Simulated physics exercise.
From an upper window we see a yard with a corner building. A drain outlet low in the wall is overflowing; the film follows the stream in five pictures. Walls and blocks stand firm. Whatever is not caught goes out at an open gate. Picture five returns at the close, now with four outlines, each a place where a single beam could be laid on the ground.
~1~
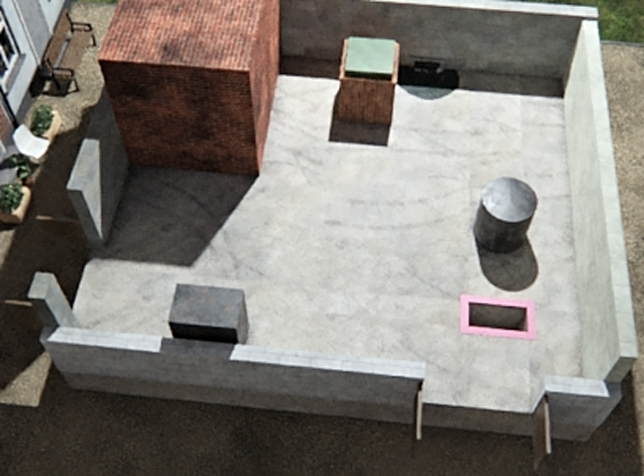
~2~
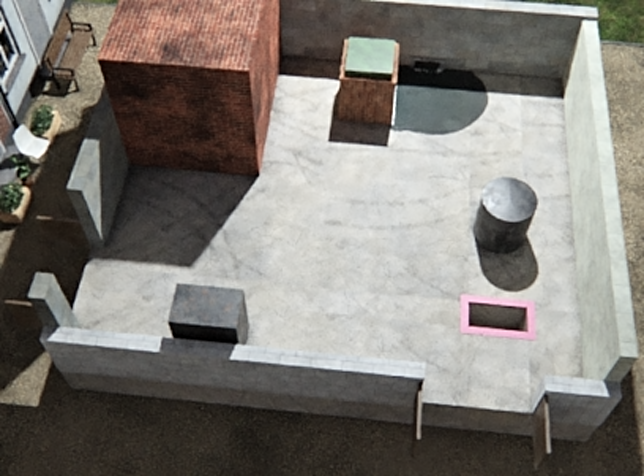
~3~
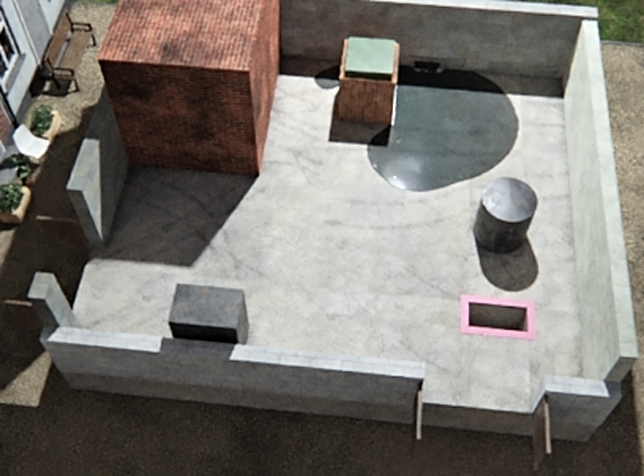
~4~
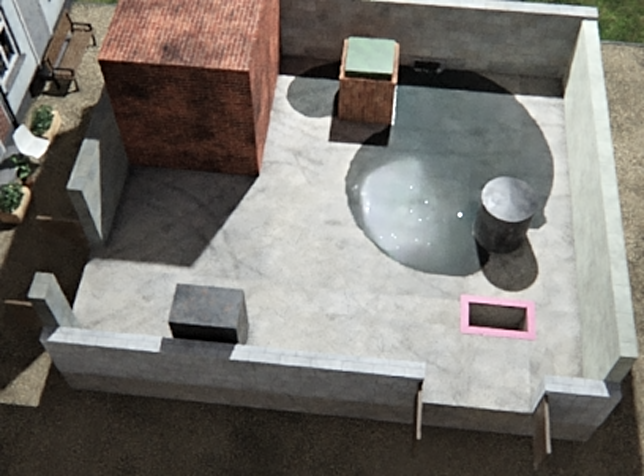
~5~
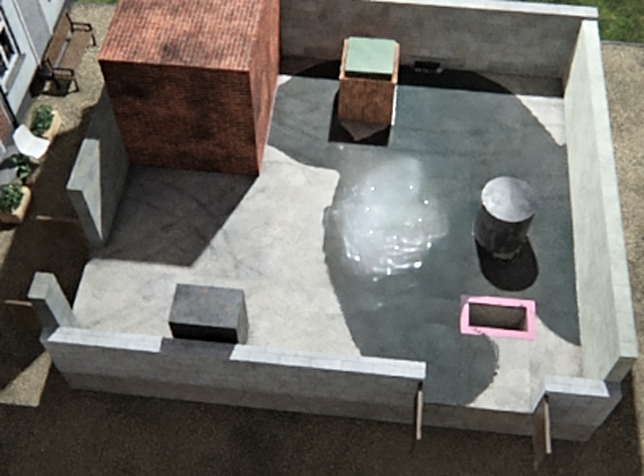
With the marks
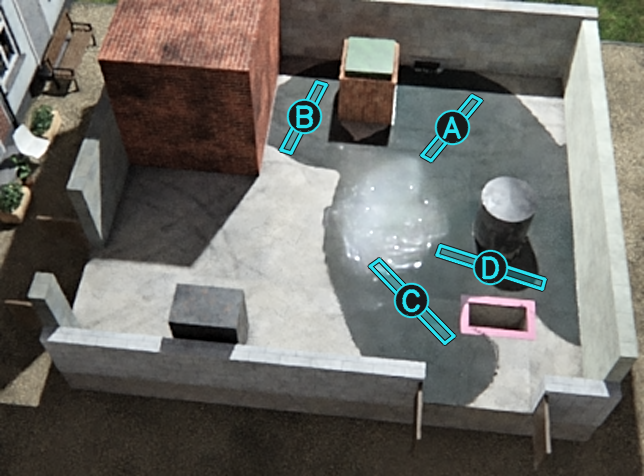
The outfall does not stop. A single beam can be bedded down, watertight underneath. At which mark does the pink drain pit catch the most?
Choose C.
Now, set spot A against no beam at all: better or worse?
It is worse.
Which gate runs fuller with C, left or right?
The right gate.
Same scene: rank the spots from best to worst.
The order is C, B, A, D.
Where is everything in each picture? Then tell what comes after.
In the first picture, outfall at (427, 63); pink drain pit at (498, 317); open gate at (475, 393); open gate at (94, 287); front seen at (450, 90), 2 % of the ground wet; pink drain pit still dry.
In the second picture, front seen at (446, 130), 6 % of the ground wet; pink drain pit still dry.
In the third picture, front seen at (417, 185), 14 % of the ground wet; pink drain pit still dry.
In the fourth picture, front seen at (470, 269), 27 % of the ground wet; pink drain pit still dry.
In the fifth picture, front seen at (458, 350), 45 % of the ground wet; pink drain pit taking water.
On the marked copy, A from (426, 158) to (476, 98); B from (285, 151) to (321, 83); C from (374, 263) to (449, 339); D from (438, 250) to (543, 284).
Choosing A, about 13 % of the stream goes into the pink drain pit, about 82 % out by the gates.
Choosing B, about 23 % of the stream goes into the pink drain pit, about 72 % out by the gates.
Choosing C, about 42 % of the stream goes into the pink drain pit, about 55 % out by the gates.
Choosing D, about 6 % of the stream goes into the pink drain pit, about 88 % out by the gates.
